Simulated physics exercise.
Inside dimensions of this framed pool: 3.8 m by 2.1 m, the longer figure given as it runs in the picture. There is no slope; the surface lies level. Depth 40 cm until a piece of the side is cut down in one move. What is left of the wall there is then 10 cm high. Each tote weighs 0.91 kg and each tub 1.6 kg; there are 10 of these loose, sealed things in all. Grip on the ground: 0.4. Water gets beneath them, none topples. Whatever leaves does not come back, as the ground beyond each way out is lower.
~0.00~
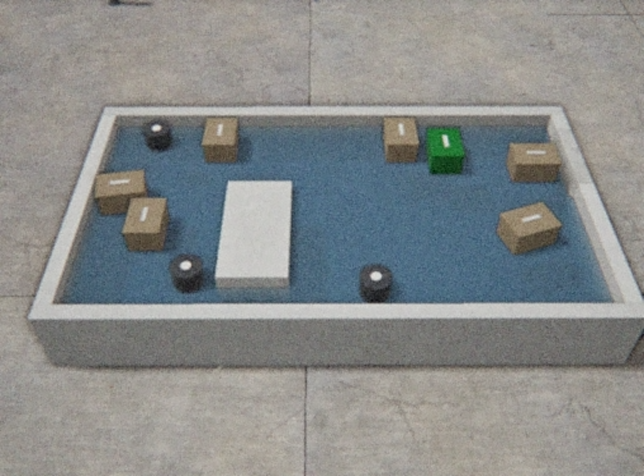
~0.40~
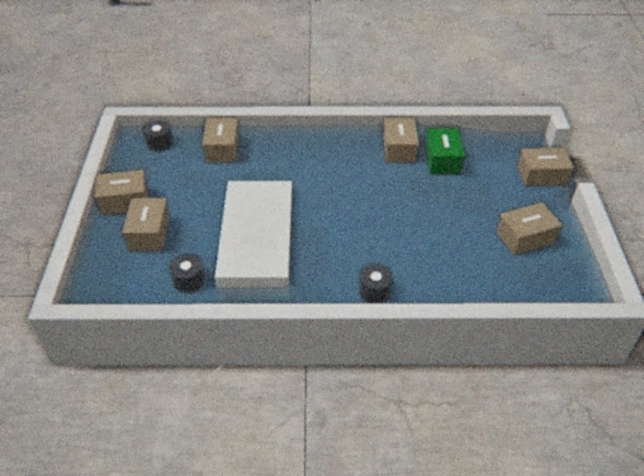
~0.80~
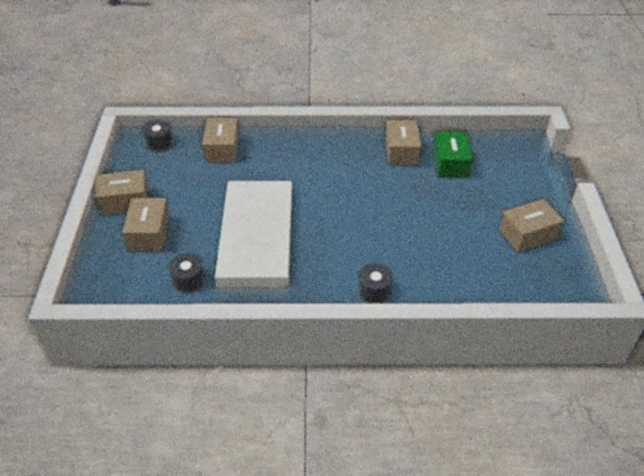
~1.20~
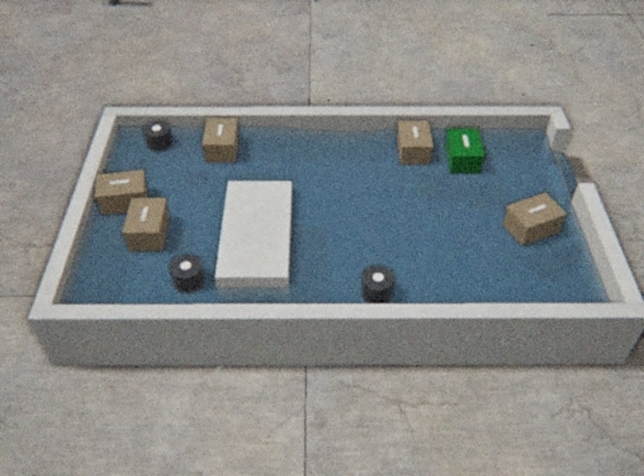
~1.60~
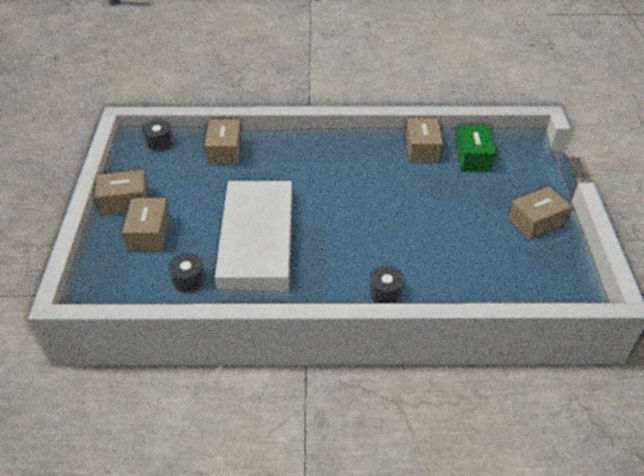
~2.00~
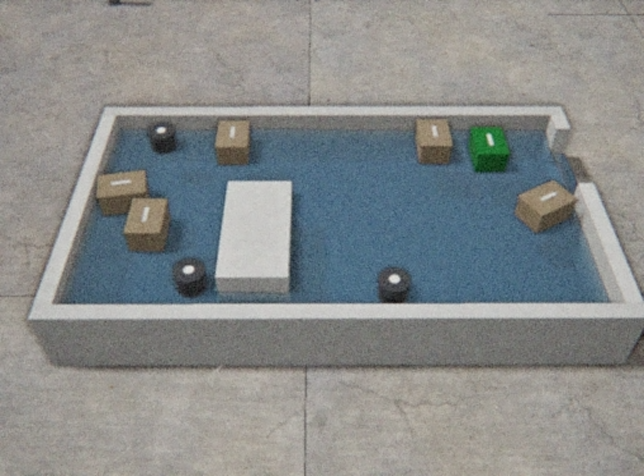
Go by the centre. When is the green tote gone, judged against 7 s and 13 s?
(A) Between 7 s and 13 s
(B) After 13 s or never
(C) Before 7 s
The answer is C.
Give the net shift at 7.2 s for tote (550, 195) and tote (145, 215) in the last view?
Going in turn, the first is washed out while the second sits 10 cm off.
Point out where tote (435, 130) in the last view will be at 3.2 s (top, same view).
Estimated pixel: Around (467, 133).
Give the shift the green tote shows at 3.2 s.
Shift: About 80 cm.
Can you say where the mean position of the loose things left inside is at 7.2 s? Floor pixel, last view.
Centre of the remaining things: Roughly (248, 243).
After 3.2 s the green tote is near (532, 141), 0.7 m from its start, afloat; 1 of 10 are out; 9 afloat.
After 7.2 s the green tote has gone out (at 3.8 s); 4 of 10 are out; 6 afloat.
After 12.0 s the green tote has gone out (at 3.8 s); 4 of 10 are out; 6 afloat.
After 16.0 s the green tote has gone out (at 3.8 s); 4 of 10 are out; 6 afloat.
